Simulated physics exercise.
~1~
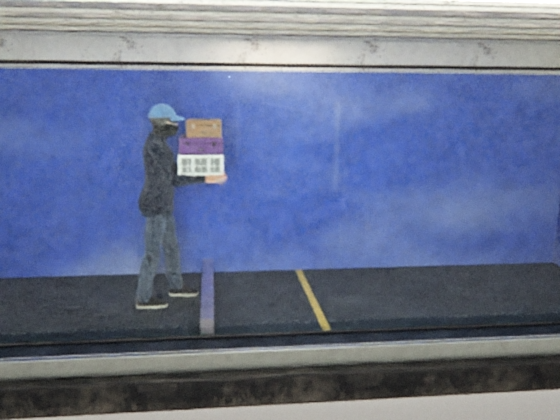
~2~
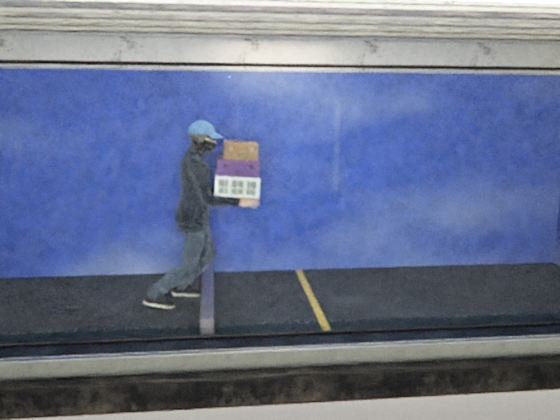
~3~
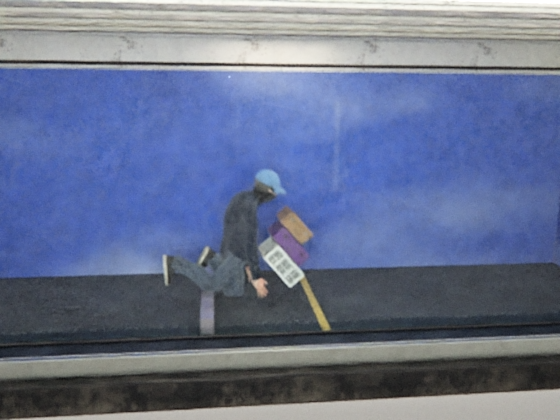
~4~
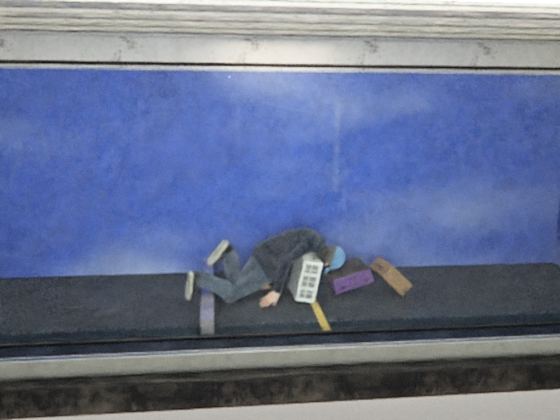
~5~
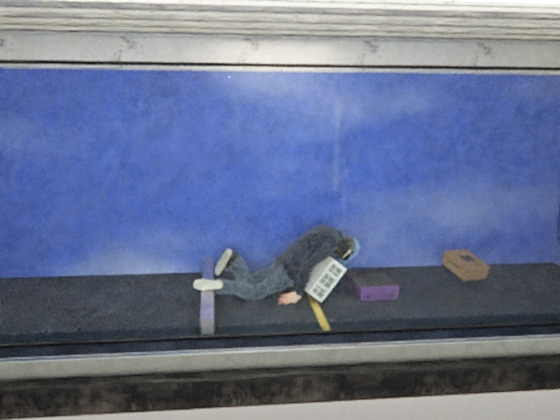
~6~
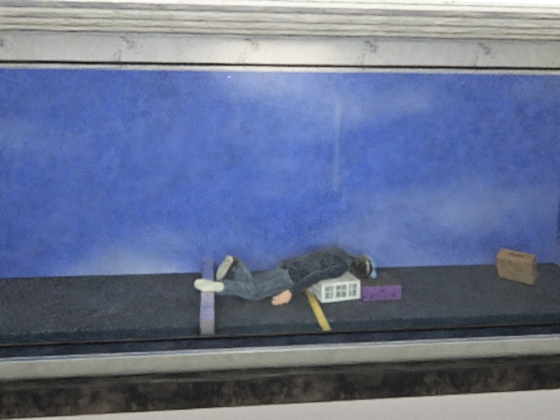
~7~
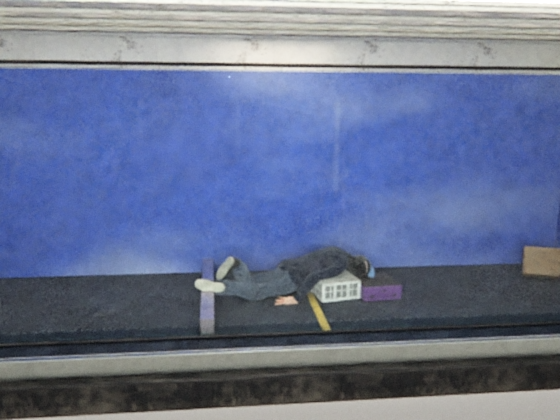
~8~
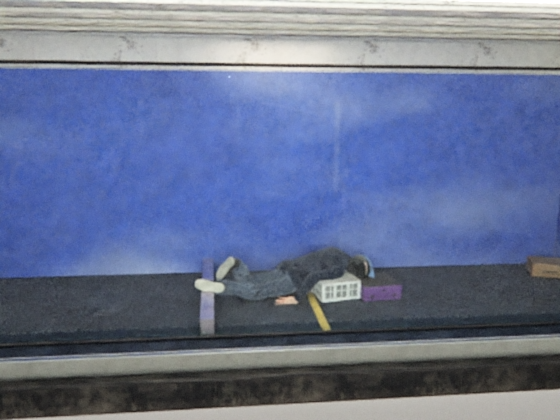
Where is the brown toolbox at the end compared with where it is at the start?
At the start it is on top of the stack held by the person, left of centre. At the end it lies on the floor at the far right edge of the view, well away from the person.
